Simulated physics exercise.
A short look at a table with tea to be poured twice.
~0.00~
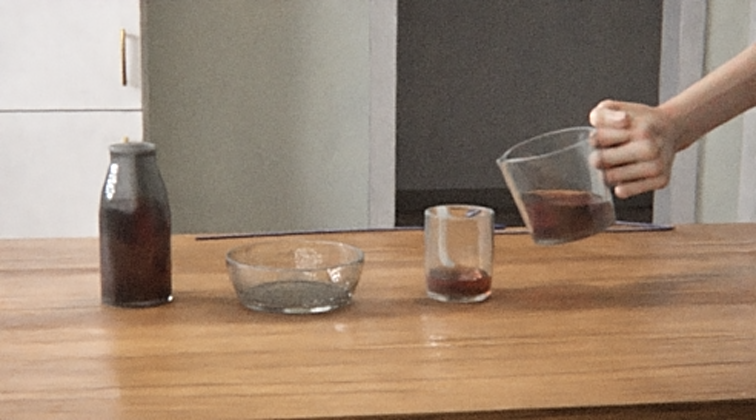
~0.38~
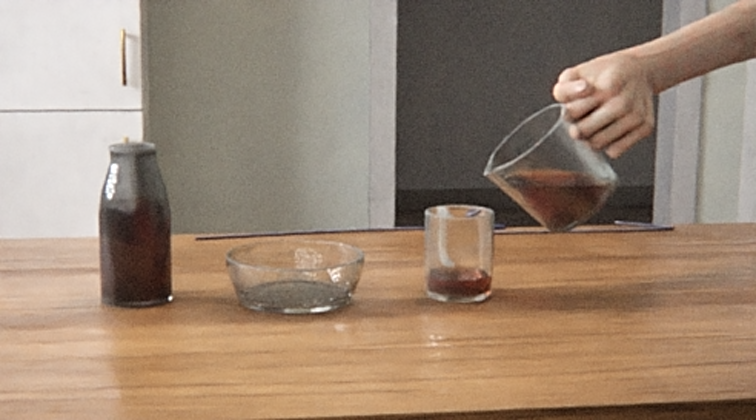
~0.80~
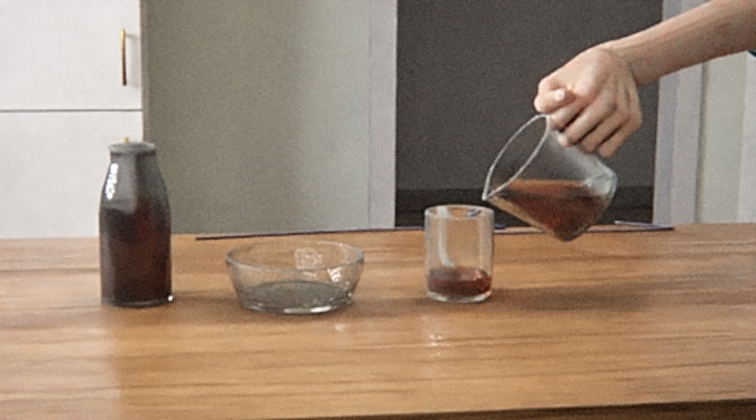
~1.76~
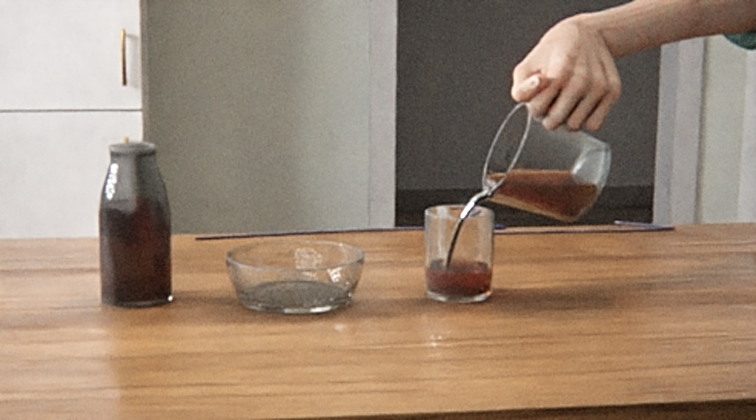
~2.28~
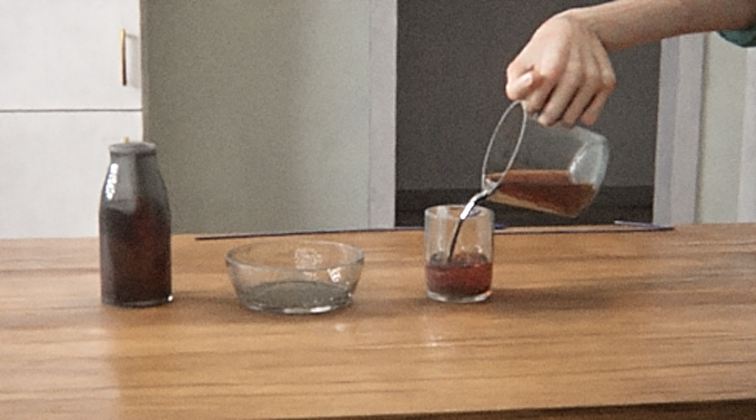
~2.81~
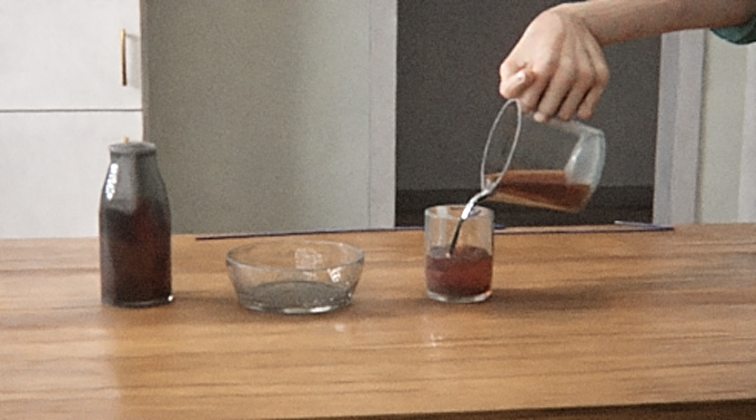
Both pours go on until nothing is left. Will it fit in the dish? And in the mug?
Left, the dish takes it all; right, the mug takes it all.
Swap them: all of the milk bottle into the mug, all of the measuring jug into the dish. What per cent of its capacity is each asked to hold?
Roughly 140 per cent, then 30 per cent.
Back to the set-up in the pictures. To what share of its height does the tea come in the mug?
About 80 per cent.
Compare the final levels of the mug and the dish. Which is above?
Higher in the right one.
After 4.0 s, the mug is about two thirds full.
After 5.9 s, the mug is about three quarters full.
After 17.7 s, the dish is about two thirds full; the mug is about three quarters full.
